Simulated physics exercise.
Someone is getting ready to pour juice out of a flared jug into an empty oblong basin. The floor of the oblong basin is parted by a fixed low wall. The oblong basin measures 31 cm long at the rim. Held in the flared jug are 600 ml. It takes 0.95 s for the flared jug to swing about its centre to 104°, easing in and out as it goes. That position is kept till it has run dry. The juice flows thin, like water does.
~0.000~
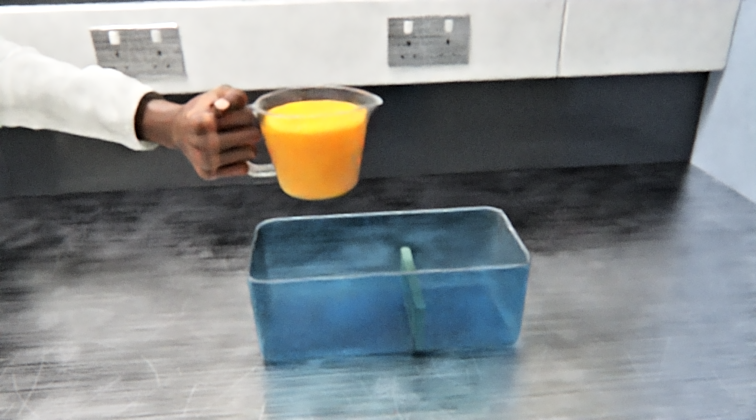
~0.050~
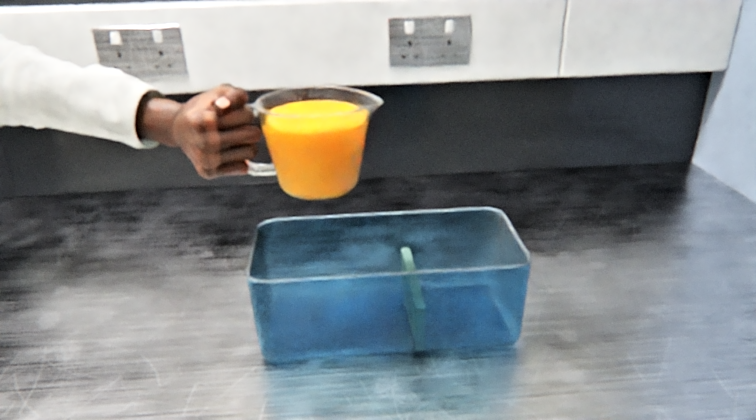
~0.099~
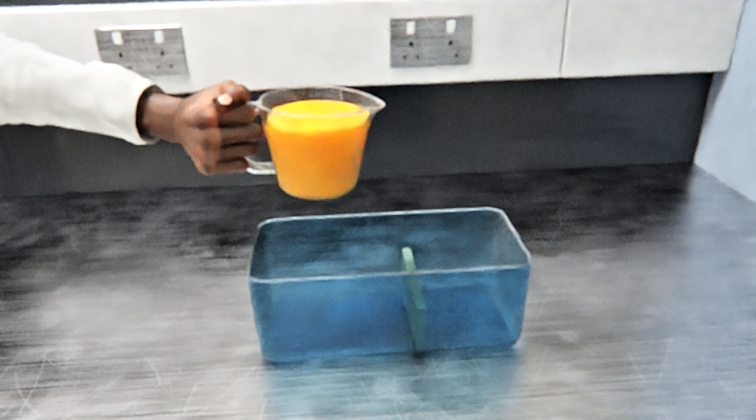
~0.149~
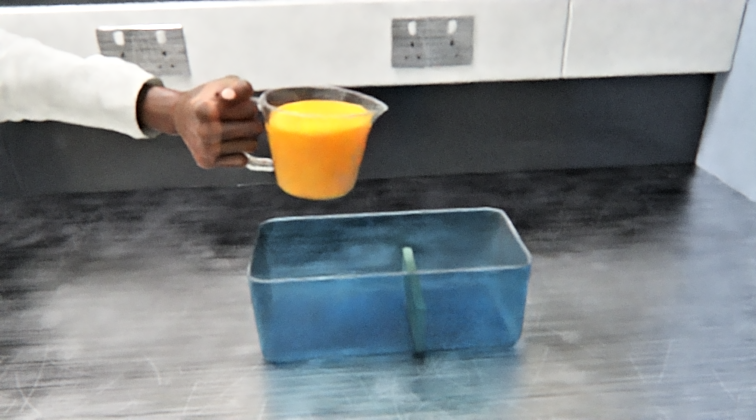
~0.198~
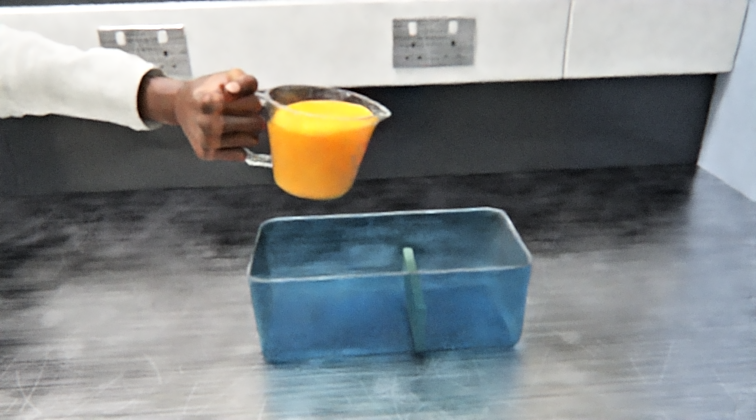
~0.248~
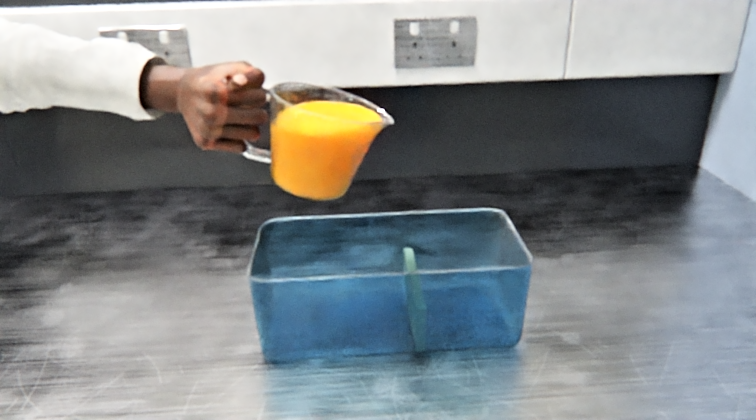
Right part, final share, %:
72 %.
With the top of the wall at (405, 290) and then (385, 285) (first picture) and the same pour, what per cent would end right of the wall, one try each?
80 per cent first, 95 per cent second.
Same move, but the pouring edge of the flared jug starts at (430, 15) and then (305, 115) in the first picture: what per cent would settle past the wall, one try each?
Some 75 and 0 per cent, in that order.
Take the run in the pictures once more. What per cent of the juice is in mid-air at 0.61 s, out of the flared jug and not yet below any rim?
Near 26 per cent at that time.
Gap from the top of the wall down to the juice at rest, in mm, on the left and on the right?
It's around 54 mm on the left side and around 34 mm on the right side.
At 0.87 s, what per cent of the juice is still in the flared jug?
I reckon near 8 per cent still sits there.
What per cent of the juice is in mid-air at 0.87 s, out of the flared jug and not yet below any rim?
Estimate: Around 10 per cent.
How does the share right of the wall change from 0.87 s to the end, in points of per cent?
It goes up by about 2.
Then, 0.61 s in, the tilt is 74° and 57 per cent is still to pour, 0 is left of the wall and 18 right of it.
Then, 0.87 s in, the tilt is 102° and 8 per cent is still to pour, 14 is left of the wall and 69 right of it.
Then, 1.15 s in, the tilt is 104° and 0 per cent is still to pour, 28 is left of the wall and 71 right of it.
Then, 1.45 s in, the tilt is 104° and 0 per cent is still to pour, 28 is left of the wall and 72 right of it.
Finally, 28 per cent lies left of the wall, 72 right of it and 1 outside.
